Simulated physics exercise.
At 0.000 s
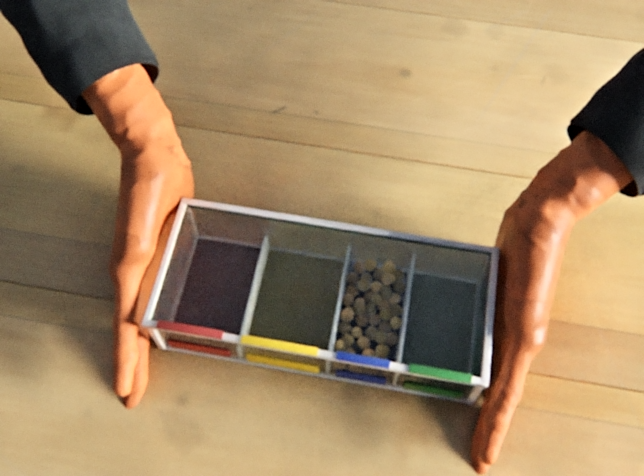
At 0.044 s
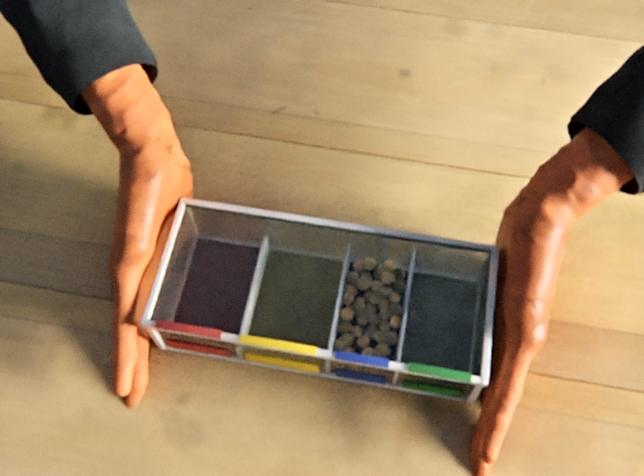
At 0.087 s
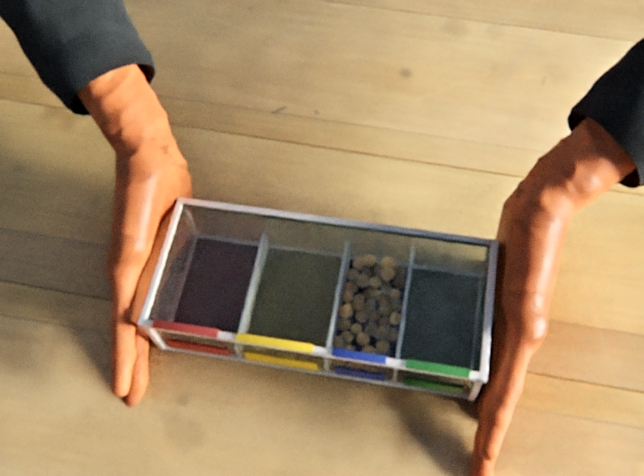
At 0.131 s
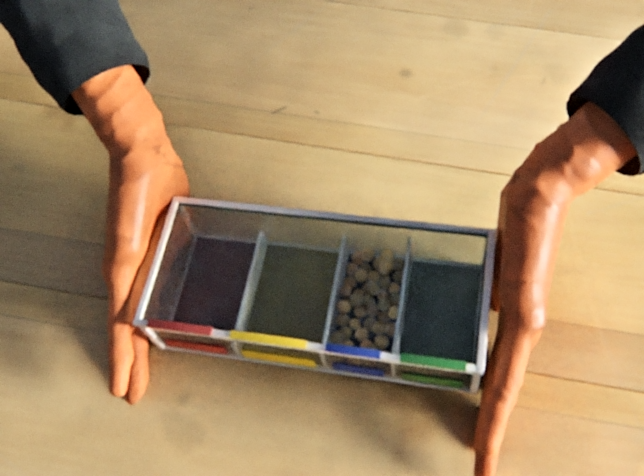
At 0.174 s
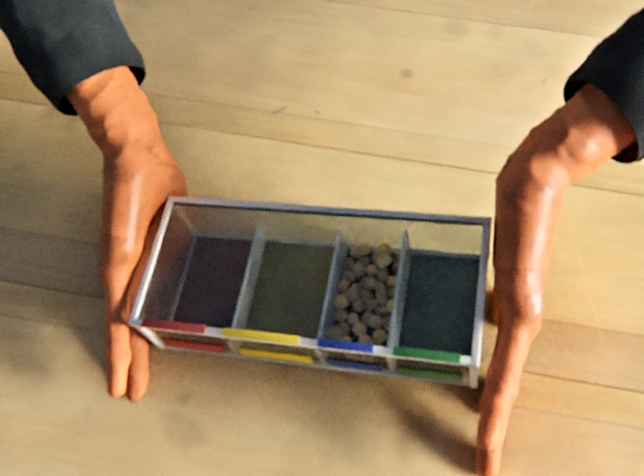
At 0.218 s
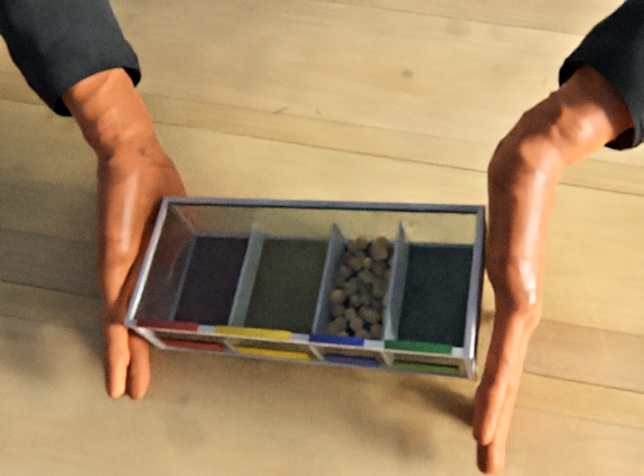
A clear lidded box with four compartments, edged along the front in red, yellow, blue and green from left to right, sits between two hands above a pale wooden plank surface, seen from above. Dark-sleeved arms reach in from the upper corners, and small round tan chickpeas fill the blue-marked compartment. The hands tilt the box gradually, its right side rising slightly, while the view stays still.
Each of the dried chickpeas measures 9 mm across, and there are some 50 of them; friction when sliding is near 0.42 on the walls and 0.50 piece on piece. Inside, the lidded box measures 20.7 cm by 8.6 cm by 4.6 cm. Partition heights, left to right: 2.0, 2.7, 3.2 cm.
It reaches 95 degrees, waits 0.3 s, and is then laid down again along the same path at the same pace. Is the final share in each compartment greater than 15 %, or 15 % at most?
Red: Greater than 15 %, blue: Greater than 15 %, green: 15 % at most, yellow: 15 % at most.
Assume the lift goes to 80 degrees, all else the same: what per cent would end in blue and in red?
Result - blue at 95 percent, red at 5 percent.
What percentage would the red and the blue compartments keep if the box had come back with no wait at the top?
In per cent: Red 60; blue 40.
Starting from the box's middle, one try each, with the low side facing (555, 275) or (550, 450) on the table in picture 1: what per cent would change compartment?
Near 35 and 40 per cent, in that order.
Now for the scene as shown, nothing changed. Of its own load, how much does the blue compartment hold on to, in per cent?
That comes out at about 40 percent.
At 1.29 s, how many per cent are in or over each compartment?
The split is red at 30, blue at 55, green at 0 and yellow at 15 per cent.
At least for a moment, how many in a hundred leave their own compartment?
Estimate: Around 60 %.
After 1.29 s, tilt 95 degrees; red 30 %, blue 55 %, yellow 15 %.
After 2.00 s, tilt 50 degrees; red 60 %, blue 40 %.
Then, at 2.75 s, tilt 0 degrees; red 60 %, blue 40 %.
By 3.2 s all is still; red 60 %, blue 40 %, green 0 %, yellow 0 %.
